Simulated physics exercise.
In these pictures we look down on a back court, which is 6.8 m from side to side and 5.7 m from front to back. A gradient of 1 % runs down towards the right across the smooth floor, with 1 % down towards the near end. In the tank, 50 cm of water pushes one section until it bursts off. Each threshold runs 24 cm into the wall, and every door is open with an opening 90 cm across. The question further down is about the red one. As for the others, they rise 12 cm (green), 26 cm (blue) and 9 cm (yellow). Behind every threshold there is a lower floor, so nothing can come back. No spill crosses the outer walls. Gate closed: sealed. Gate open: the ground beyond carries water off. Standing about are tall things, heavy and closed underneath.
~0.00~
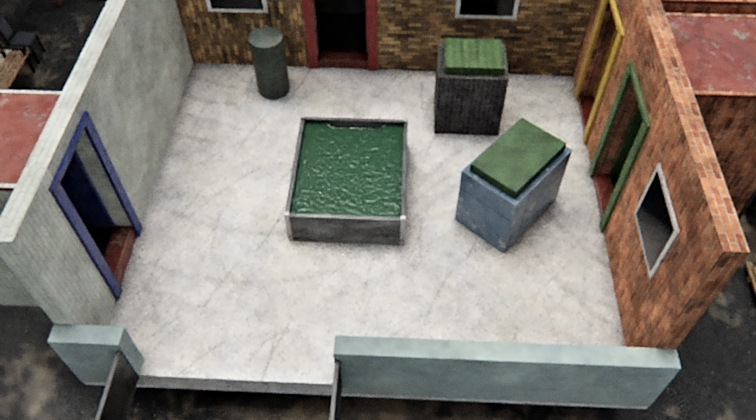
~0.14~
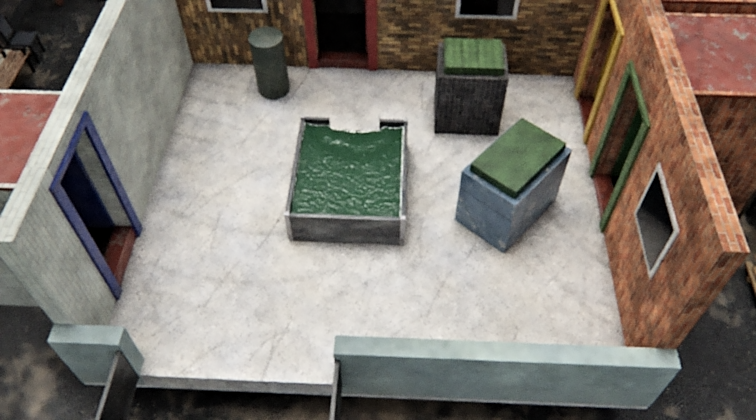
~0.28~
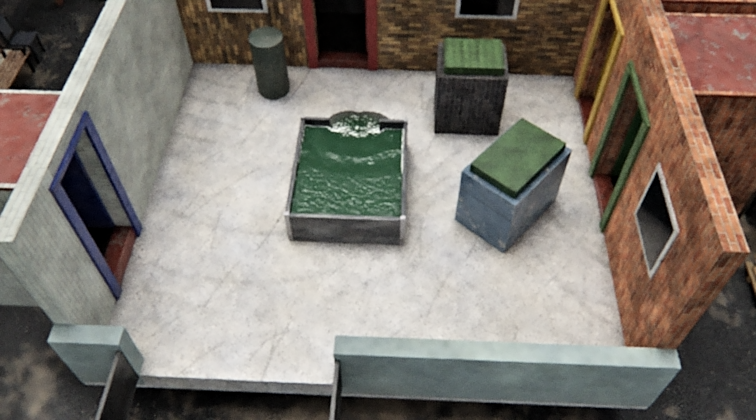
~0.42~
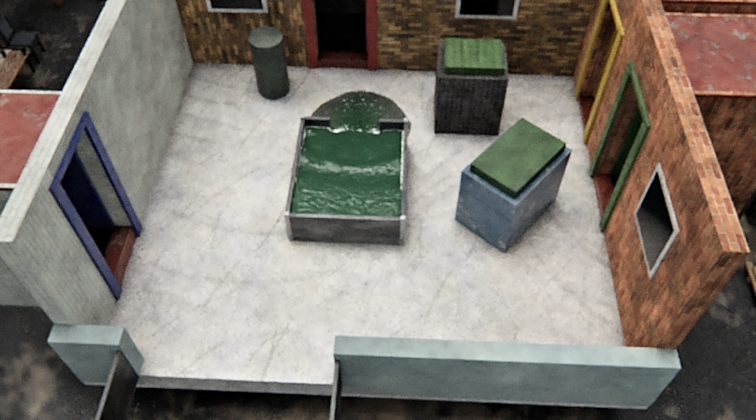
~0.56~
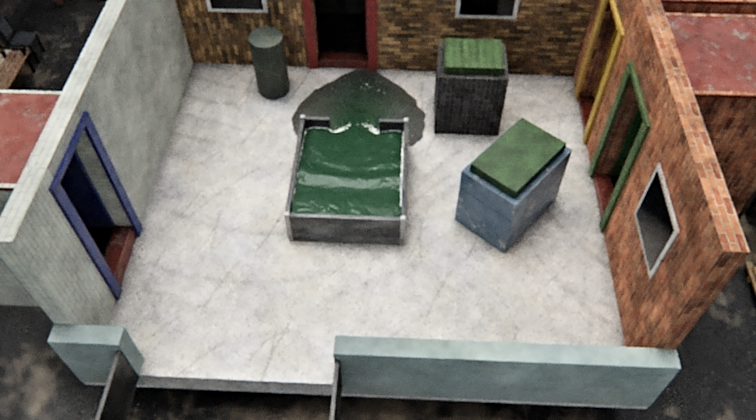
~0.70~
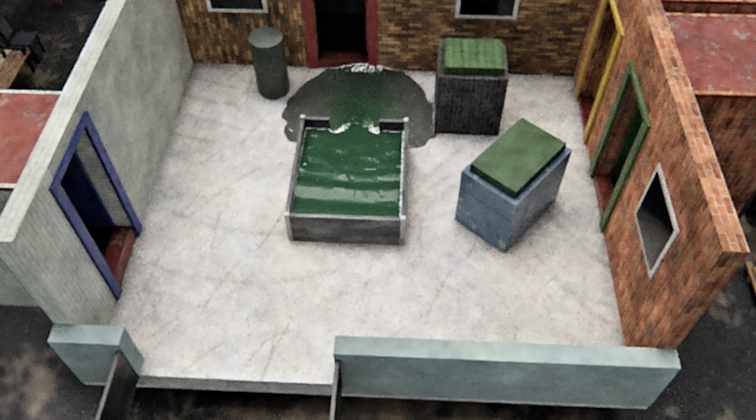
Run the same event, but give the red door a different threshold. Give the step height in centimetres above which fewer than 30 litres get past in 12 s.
17 cm.
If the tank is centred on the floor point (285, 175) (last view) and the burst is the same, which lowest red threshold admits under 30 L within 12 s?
A height near 20 cm.
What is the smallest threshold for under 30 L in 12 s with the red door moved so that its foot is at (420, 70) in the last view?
Roughly 13.0 cm, give or take.
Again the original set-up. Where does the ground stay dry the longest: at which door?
Blue, last of all.
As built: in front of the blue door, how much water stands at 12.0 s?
1.0 cm.
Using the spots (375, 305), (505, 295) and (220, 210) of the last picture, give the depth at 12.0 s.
Respectively 3 cm, 4 cm and 2 cm.
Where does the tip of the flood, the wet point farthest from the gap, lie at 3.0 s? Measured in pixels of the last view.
At about (567, 80).
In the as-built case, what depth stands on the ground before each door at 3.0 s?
Lab note, cm: Green 0; blue 0; yellow 11; red 17.
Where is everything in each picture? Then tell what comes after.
In the first picture, still water, 50 cm deep, in the tank at (350, 169); the red door at (341, 21) is dry.
In the second picture, the gap is on the far side, the front 0.3 m out at a hidden place; the back of the tank holds 50 cm.
In the third picture, the gap is on the far side, the front 0.7 m out at (345, 115); the back of the tank holds 50 cm.
In the fourth picture, water pours out on the far side and has run 1.2 m, to (362, 94); about 5 cm deep outside, 50 cm at the back.
In the fifth picture, the front is at (360, 73), 1.8 m from the gap on the far side; 2.3 m2 of floor is wet, 50 cm left at the back.
In the sixth picture, the front is at (394, 72), 1.8 m from the gap on the far side; 3.0 m2 of floor is wet, 49 cm left at the back; water is at the red door at (341, 21).
After 1.4 s water covers 15 % of the floor, deepest (27 cm) near (358, 139); 23 cm at the red door, 5 litres in over its 17 cm threshold.
After 3.0 s water covers 25 % of the floor, deepest (18 cm) near (343, 79); 17 cm at the red door, 26 litres in over its 17 cm threshold.
After 12.0 s water covers 90 % of the floor, deepest (9 cm) near (622, 379); 4 cm at the red door, 28 litres in over its 17 cm threshold.
At the red door as built, the water arrived by 0.7 s and peaked near 23 cm at 1.4 s.
Run again over the same 12 s with other heights there, 63 litres in over 14 cm, 15 litres over 19 cm. The limit of 30 litres is kept from about 17 cm up.
